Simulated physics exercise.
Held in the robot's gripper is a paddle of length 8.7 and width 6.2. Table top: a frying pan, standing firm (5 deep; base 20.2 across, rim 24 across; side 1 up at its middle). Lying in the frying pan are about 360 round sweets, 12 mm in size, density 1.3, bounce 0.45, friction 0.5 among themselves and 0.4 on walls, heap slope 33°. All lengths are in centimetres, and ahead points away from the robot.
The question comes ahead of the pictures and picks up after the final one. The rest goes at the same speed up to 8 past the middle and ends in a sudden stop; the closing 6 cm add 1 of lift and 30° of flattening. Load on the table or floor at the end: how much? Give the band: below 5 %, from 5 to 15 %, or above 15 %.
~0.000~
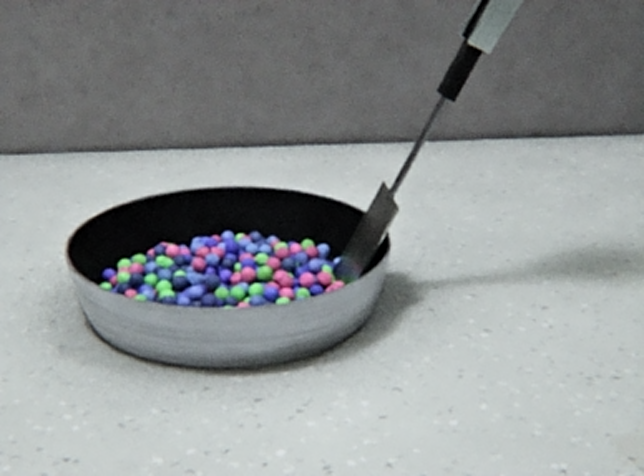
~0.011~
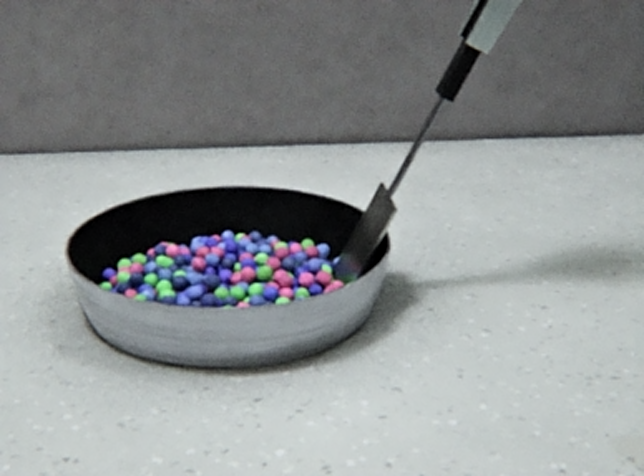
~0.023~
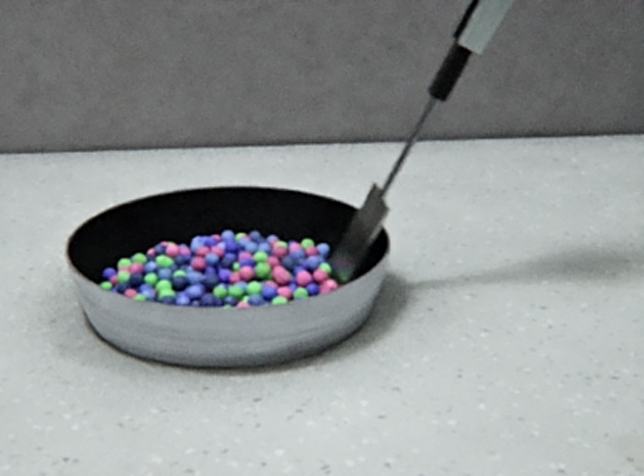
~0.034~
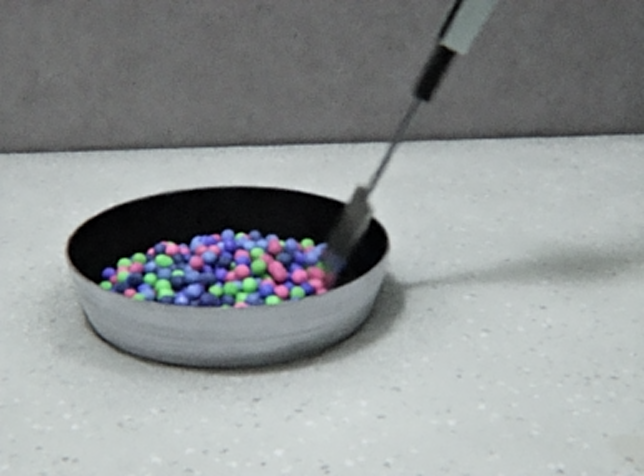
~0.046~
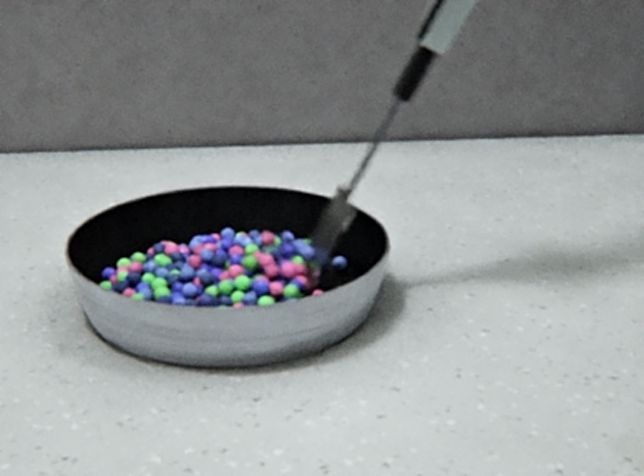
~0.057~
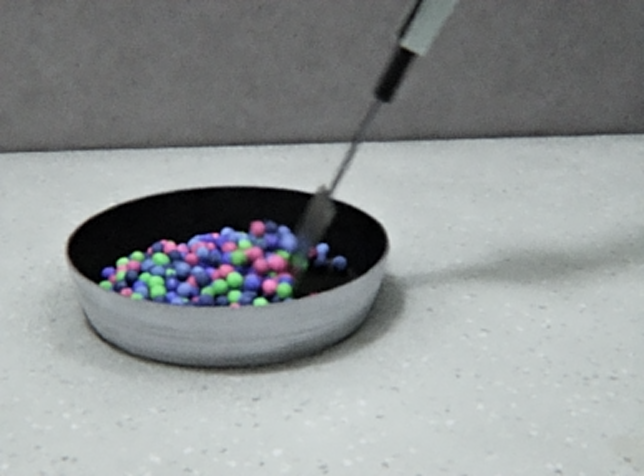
From 5 to 15 %.
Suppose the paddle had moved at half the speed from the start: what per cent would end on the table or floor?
Approx. 0 per cent.
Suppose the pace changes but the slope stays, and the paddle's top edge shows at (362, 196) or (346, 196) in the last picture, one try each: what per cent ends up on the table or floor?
That comes to about 0 and about 0 percent, in that order.
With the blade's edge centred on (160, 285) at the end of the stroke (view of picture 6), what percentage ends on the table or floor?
Approximately 0 per cent, I reckon.
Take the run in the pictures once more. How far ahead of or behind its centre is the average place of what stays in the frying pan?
It rests close to 4.0 centimetres ahead of centre.
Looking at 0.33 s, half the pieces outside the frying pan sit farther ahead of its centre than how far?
18 cm.
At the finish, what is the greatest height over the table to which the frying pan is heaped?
Peak at rest, approximately 5.5 centimetres.
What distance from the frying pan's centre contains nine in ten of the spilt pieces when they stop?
Some 60 cm from the centre.
After 0.09 s, sloping 63°, highest piece 7 above the table; 362 in the frying pan.
After 0.11 s, sloping 55°, highest piece 9 above the table; 362 in the frying pan.
After 0.33 s, sloping 33°, highest piece 6 above the table; 335 in the frying pan, 25 on the table or floor, 2 on the blade or in flight.
After 1.38 s, sloping 33°, highest piece 6 above the table; 335 in the frying pan, 27 on the table or floor.
In the end, 335 in the frying pan, 27 on the table or floor. That is 7 % on the table or floor.
